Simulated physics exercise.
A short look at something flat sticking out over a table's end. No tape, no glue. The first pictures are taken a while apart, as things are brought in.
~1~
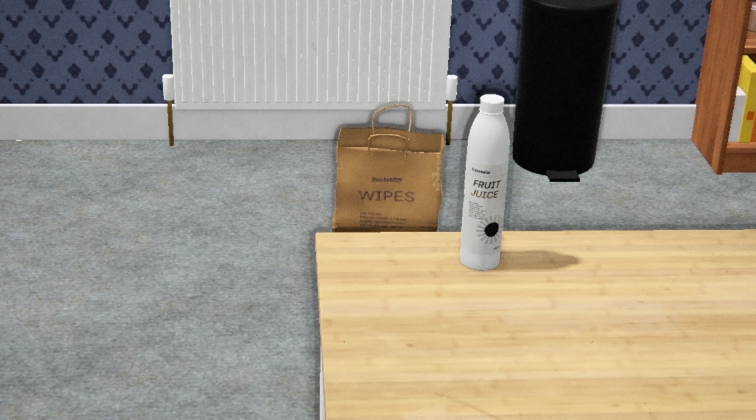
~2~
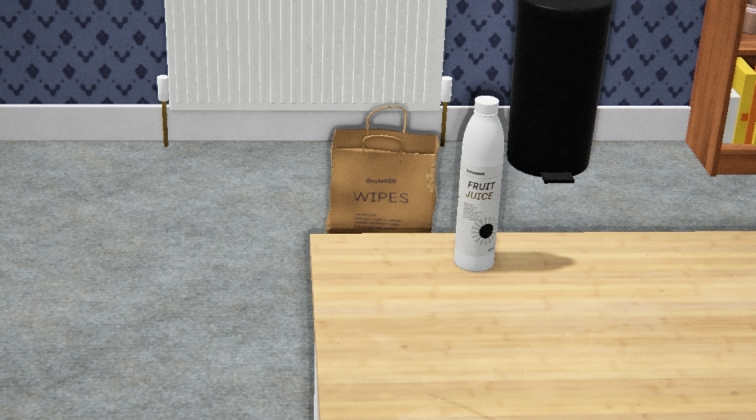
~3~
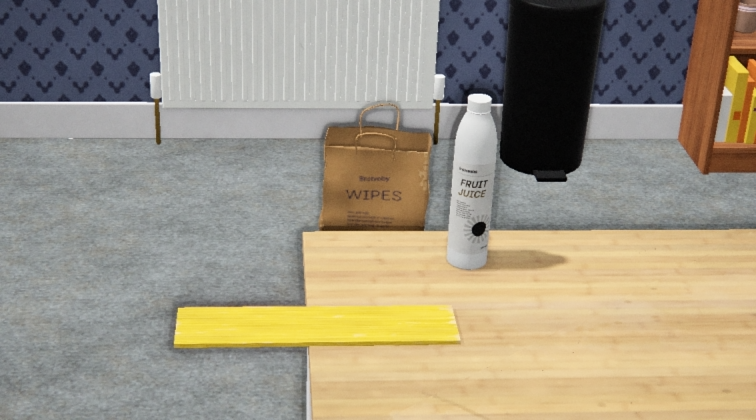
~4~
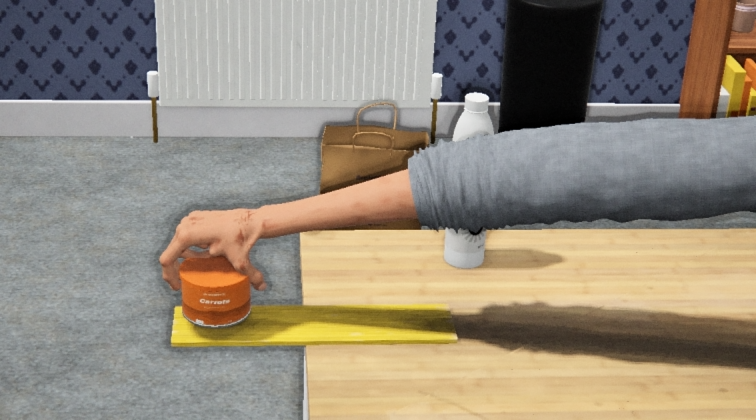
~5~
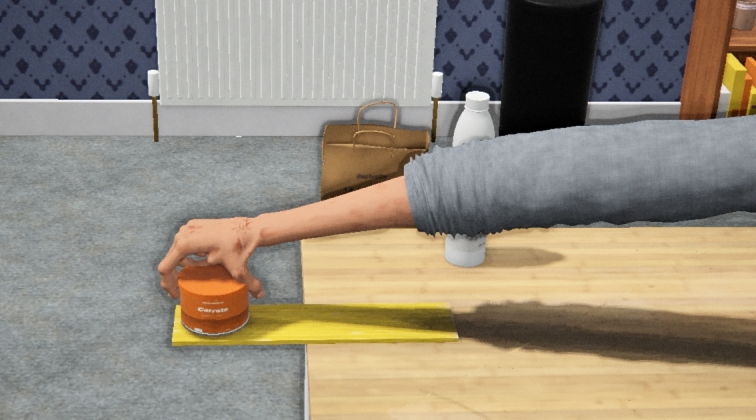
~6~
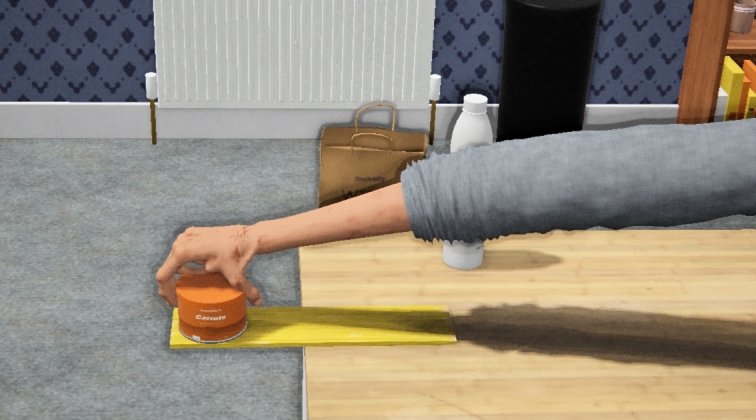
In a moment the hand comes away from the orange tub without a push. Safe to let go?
The plank goes over.
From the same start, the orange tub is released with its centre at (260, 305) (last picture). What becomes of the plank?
Then it goes over.
Then, 0.50 s on from there, orange tub and yellow plank now down on the floor or falling.
Then, 0.70 s on from there, things are still on the move.
Then, 0.80 s on from there, as before.
In the end, down on the floor or falling, orange tub and yellow plank; white bottle unmoved. The plank comes down.
